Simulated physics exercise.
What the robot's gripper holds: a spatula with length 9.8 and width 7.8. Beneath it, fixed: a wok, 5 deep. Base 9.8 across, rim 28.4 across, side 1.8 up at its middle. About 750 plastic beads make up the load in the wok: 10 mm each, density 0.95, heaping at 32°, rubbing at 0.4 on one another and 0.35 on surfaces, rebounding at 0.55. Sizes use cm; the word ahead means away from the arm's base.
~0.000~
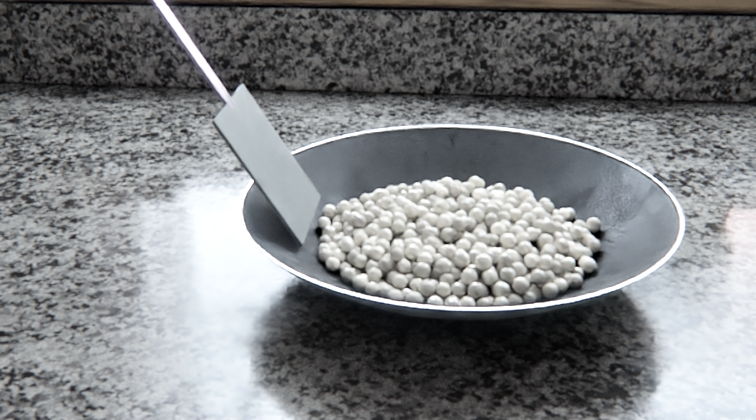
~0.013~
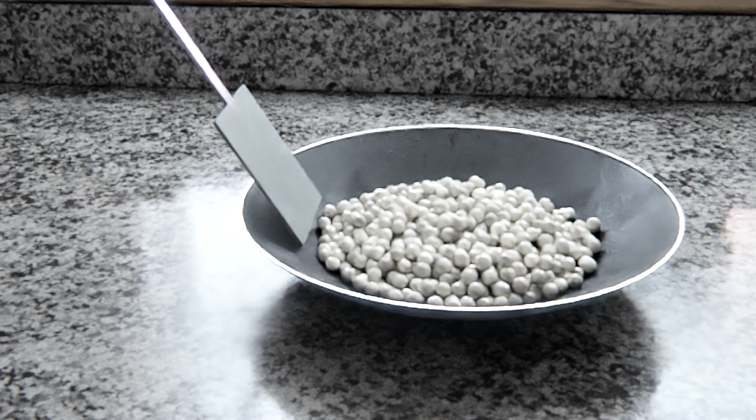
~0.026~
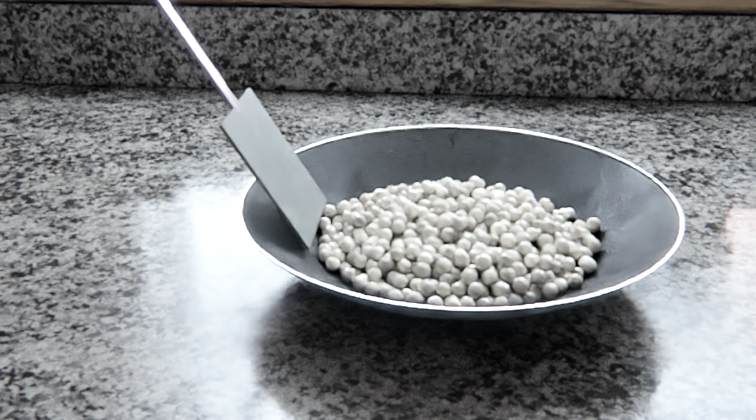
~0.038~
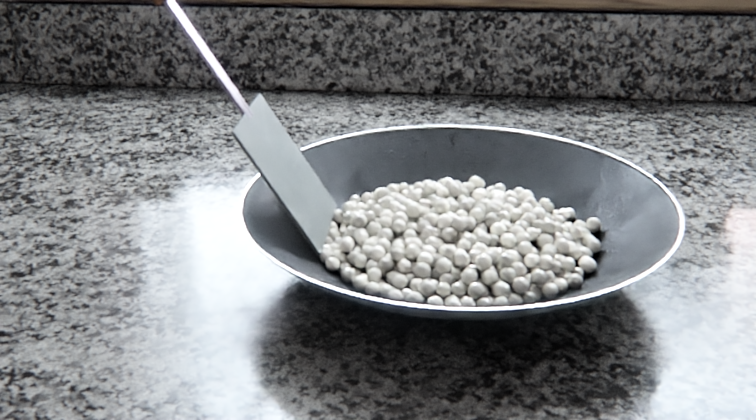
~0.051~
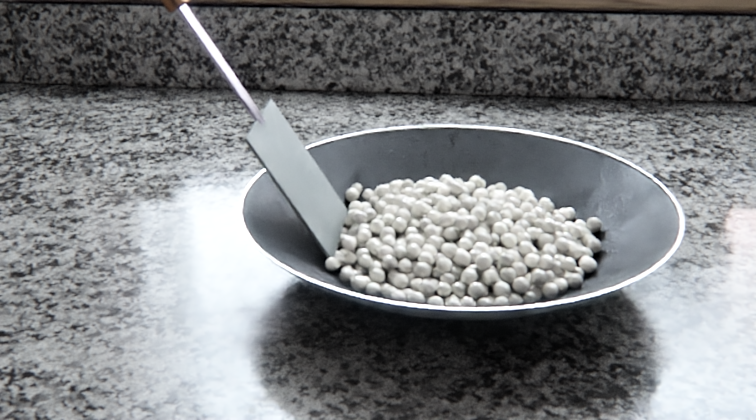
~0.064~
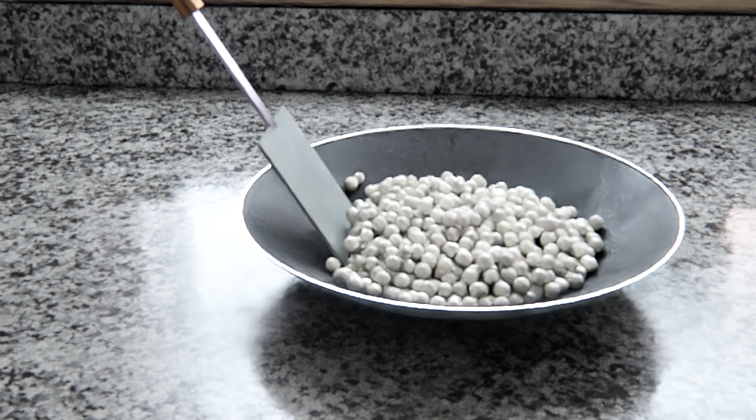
On a speckled granite counter, a dark, wide wok holds a heap of small white beads, with a flat gray spatula leaning inside its left edge. The spatula stays still at first, then slides a short way right and slightly down, nudging the beads along the heap's left side.
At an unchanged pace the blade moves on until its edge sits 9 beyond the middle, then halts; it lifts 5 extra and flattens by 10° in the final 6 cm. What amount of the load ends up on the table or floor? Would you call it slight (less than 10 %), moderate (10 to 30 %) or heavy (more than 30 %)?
I would call it moderate, 10 to 30 %.
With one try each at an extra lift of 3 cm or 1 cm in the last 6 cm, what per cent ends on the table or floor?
Result, in order: Approx. 20 % and 20 %.
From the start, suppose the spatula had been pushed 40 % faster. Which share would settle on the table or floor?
Estimated share: Some 25 %.
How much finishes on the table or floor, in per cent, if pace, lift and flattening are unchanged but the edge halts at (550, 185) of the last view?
My guess is roughly 5 percent.
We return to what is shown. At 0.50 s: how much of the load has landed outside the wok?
15 %.
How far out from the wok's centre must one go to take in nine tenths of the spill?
About 45 cm from the centre.
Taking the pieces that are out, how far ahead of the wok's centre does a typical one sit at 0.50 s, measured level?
Some 22 centimetres ahead.
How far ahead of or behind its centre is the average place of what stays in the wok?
Ahead, by around 3.5 cm.
After 0.16 s, sloping 58°, highest piece 5 above the table; 754 in the wok.
After 0.25 s, sloping 55°, highest piece 7 above the table; 754 in the wok.
After 0.50 s, sloping 48°, highest piece 5 above the table; 633 in the wok, 121 on the table or floor.
After 1.55 s, sloping 48°, highest piece 5 above the table; 633 in the wok, 121 on the table or floor.
In the end, 633 in the wok, 121 on the table or floor. That is 16 % on the table or floor.
